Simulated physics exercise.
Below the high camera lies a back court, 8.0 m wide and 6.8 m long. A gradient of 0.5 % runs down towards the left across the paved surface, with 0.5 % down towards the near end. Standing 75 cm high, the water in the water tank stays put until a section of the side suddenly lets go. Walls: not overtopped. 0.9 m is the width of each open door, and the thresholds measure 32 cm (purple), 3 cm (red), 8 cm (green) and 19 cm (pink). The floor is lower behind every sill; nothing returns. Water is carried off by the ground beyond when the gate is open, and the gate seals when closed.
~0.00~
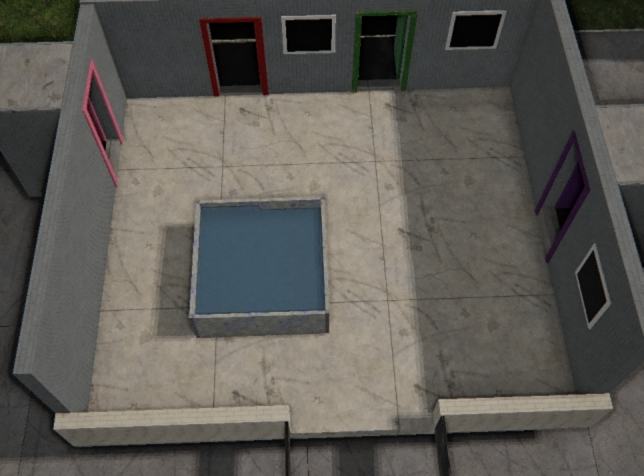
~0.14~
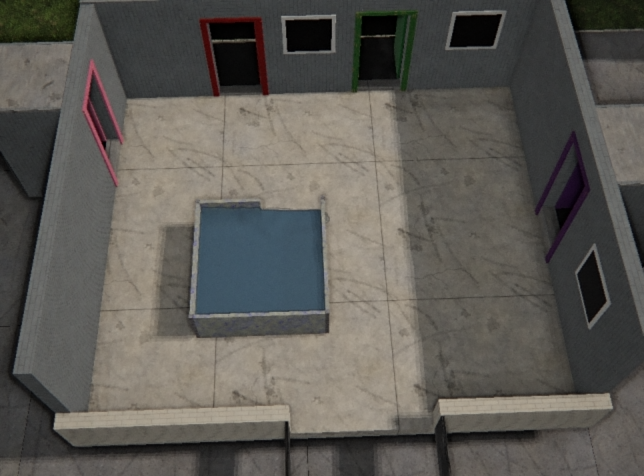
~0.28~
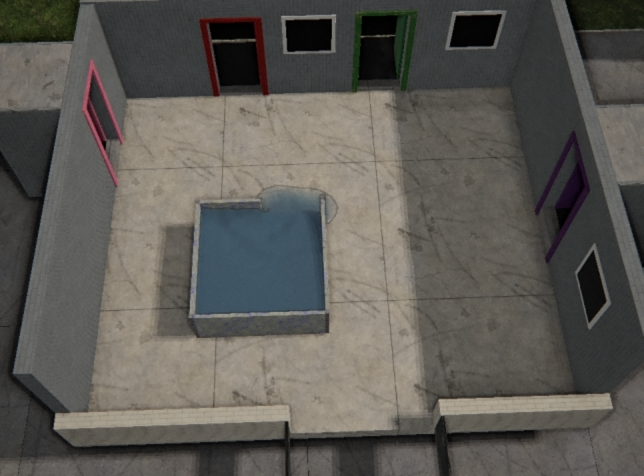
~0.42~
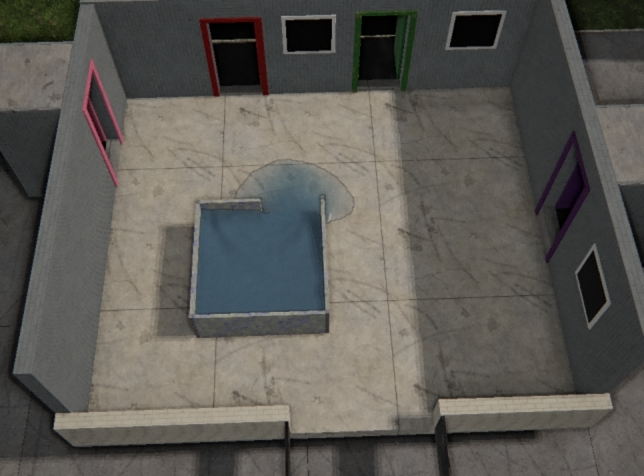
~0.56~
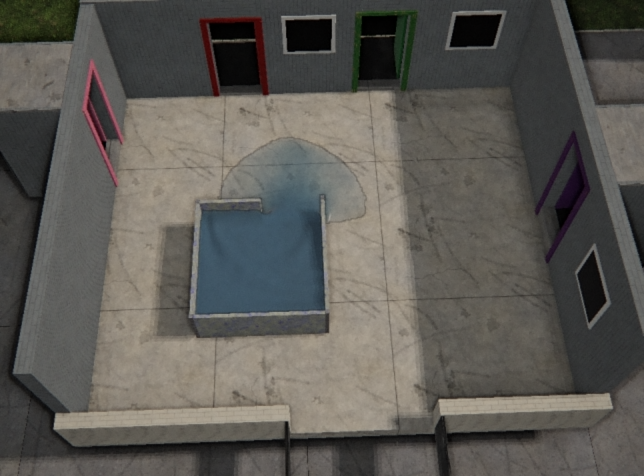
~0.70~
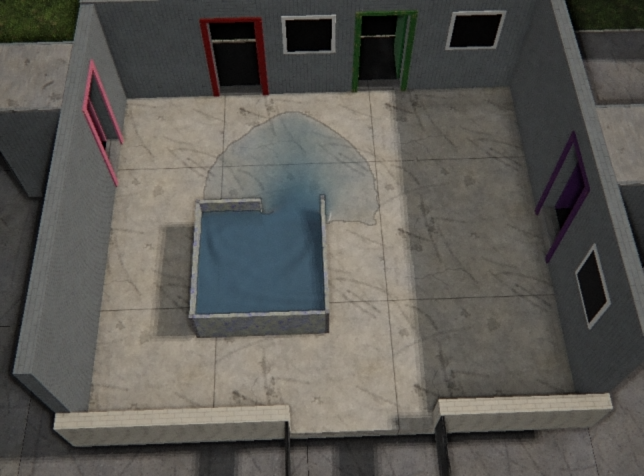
To begin with, still blue water fills a square, low-walled tank on the pale paved floor of a walled court. Then part of the tank's far wall is gone, and water pours out through the gap, spreading across the paving in a widening, thin fan towards the back wall with its red and green doorways.
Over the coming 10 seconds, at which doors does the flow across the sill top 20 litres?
At the purple door the total will be lower than the limit, at the red door the total will be higher than the limit, at the green door the total will be higher than the limit, at the pink door the total will be lower than the limit.
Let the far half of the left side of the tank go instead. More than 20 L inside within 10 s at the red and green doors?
Then: Red above, green under.
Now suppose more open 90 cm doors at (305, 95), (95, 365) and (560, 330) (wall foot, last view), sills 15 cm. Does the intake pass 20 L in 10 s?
Note, doorways in listed order: Goes beyond, stays short, stays short.
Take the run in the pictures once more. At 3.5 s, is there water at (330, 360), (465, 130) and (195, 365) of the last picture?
Untouched, soaked, untouched.
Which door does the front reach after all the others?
Last: Purple.
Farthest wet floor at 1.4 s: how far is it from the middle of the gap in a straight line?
Roughly 3.6 m.
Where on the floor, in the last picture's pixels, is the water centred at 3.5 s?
Roughly (297, 199).
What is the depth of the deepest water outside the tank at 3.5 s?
Up to near 28 cm.
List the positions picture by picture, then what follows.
Still water, 75 cm deep, in the water tank at (260, 257), in the first picture.
The front is at a hidden place, 0.6 m from the gap on the water tank's far side; 0.2 m2 of floor is under water; 75 cm left at the back of the water tank, in the second picture.
The front is at (266, 193), 0.9 m from the gap on the water tank's far side; 0.9 m2 of floor is under water; 75 cm left at the back of the water tank, in the third picture.
Water pours out on the water tank's far side and has run 1.4 m, to (278, 164); typically 8 cm deep outside, 75 cm at the water tank's back, in the fourth picture.
Water pours out on the water tank's far side and has run 1.9 m, to (278, 142); typically 6 cm deep outside, 74 cm at the water tank's back, in the fifth picture.
The front is at (298, 116), 2.6 m from the gap on the water tank's far side; 5.7 m2 of floor is under water; 66 cm left at the back of the water tank, in the sixth picture.
After 1.4 s water covers 25 % of the floor and is deepest (42 cm) near (295, 219); purple door not reached, red door 11 cm at the sill, 16 L in, green door 10 cm at the sill, 0 L in, pink door not reached.
After 2.2 s water covers 30 % of the floor and is deepest (34 cm) near (310, 106); purple door not reached, red door 20 cm at the sill, 100 L in, green door 22 cm at the sill, 38 L in, pink door not reached.
After 3.5 s water covers 35 % of the floor and is deepest (28 cm) near (510, 100); purple door not reached, red door 15 cm at the sill, 221 L in, green door 16 cm at the sill, 97 L in, pink door 8 cm at the sill, 0 L in.
After 6.0 s water covers 70 % of the floor and is deepest (16 cm) near (502, 107); purple door 5 cm at the sill, 0 L in, red door 10 cm at the sill, 328 L in, green door 11 cm at the sill, 132 L in, pink door 9 cm at the sill, 0 L in.
After 10.0 s water covers 95 % of the floor and is deepest (10 cm) near (87, 426); purple door 4 cm at the sill, 0 L in, red door 6 cm at the sill, 388 L in, green door 6 cm at the sill, 136 L in, pink door 7 cm at the sill, 0 L in.
